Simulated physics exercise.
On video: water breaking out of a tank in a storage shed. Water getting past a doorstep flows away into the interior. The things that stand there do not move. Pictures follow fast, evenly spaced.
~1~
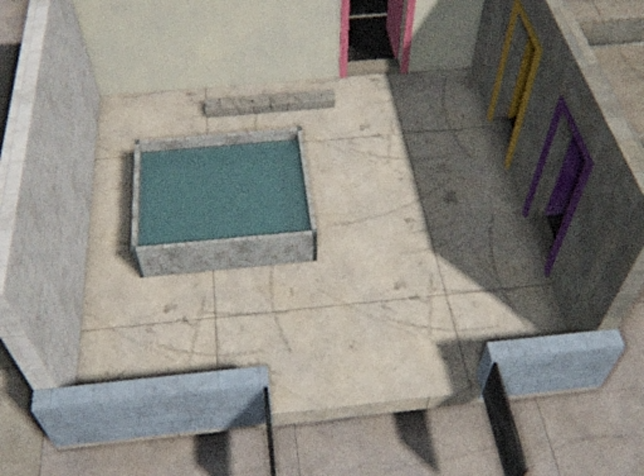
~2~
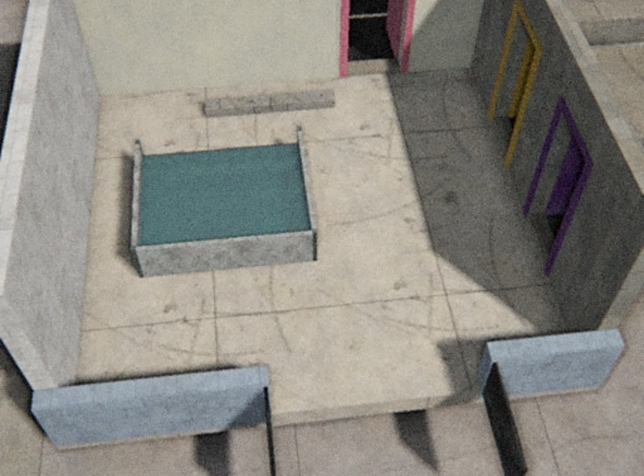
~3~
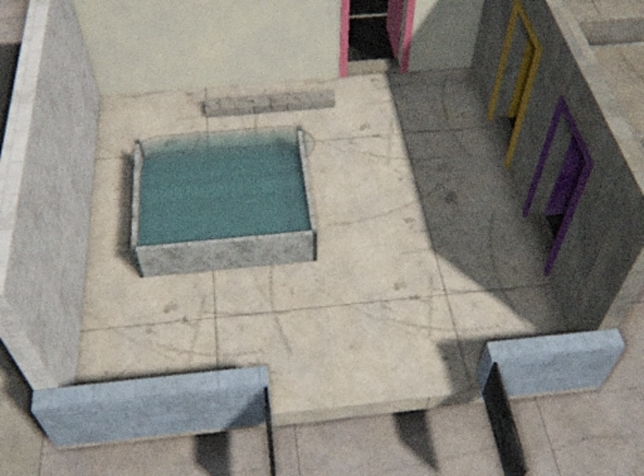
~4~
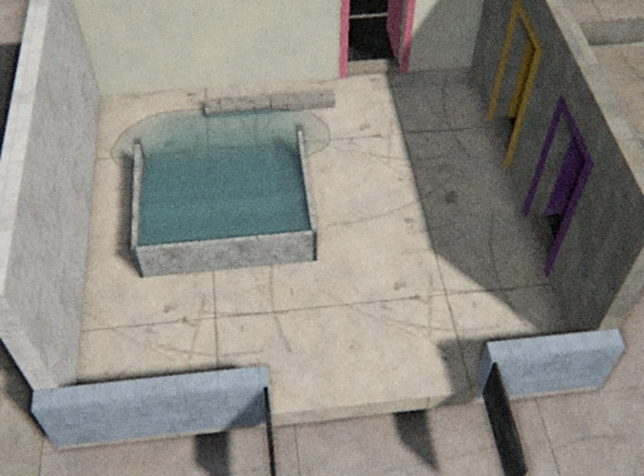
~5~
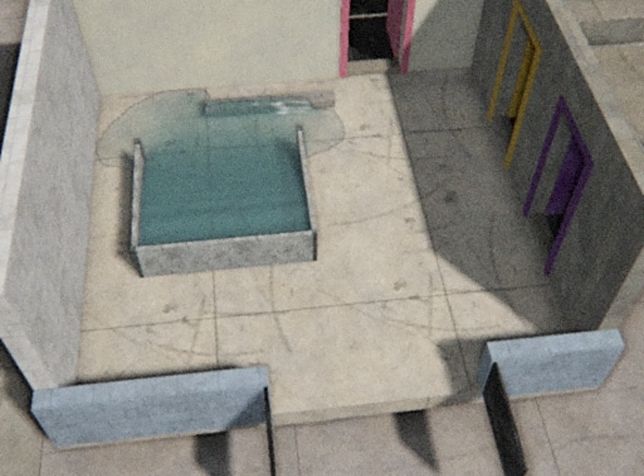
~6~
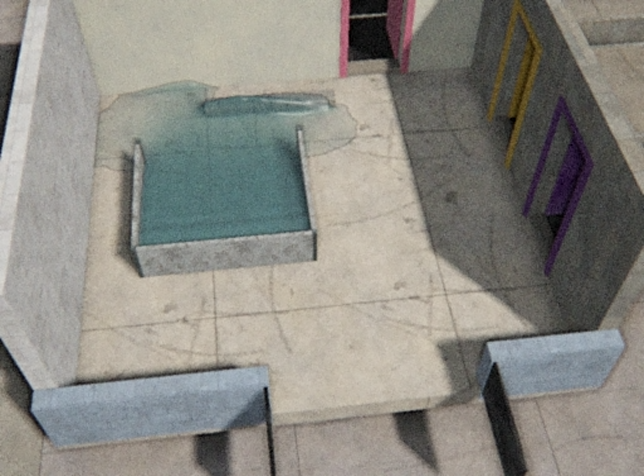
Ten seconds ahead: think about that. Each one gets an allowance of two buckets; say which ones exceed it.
Going through them: The pink door does not exceed it; the yellow door does not exceed it; the purple door does not exceed it.
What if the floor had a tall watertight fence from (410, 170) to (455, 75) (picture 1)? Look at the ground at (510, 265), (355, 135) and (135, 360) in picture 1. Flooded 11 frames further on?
In turn: Dry, covered, free of water.
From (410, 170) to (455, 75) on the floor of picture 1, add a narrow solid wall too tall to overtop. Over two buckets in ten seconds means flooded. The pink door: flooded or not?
Going one by one: Pink door gets more than that.
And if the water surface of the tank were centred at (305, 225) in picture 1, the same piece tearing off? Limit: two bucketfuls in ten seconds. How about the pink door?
Note: Pink door door, limit exceeded.
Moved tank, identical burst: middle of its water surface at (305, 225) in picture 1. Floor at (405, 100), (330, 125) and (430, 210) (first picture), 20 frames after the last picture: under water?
First spot gets drenched, second spot gets drenched, third spot stays unwetted.
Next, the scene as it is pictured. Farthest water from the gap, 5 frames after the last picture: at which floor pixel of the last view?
I'd point to (405, 95).
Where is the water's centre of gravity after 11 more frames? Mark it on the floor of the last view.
The centre of mass sits at about (226, 146).
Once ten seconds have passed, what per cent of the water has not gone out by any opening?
Roughly 92 per cent.
A moment on, water covers 25 % of the floor; the pink door not reached, the yellow door not reached, the purple door not reached.
Next, water covers 35 % of the floor; the pink door wet at the sill, nothing in, the yellow door not reached, the purple door not reached.
Then, water covers 50 % of the floor; the pink door wet at the sill, nothing in, the yellow door wet at the sill, nothing in, the purple door wet at the sill, nothing in.
Later, water covers 85 % of the floor; the pink door wet at the sill, nothing in, the yellow door under two buckets in, the purple door wet at the sill, nothing in.
In the end, water covers 95 % of the floor; the pink door wet at the sill, nothing in, the yellow door under two buckets in, the purple door wet at the sill, nothing in.
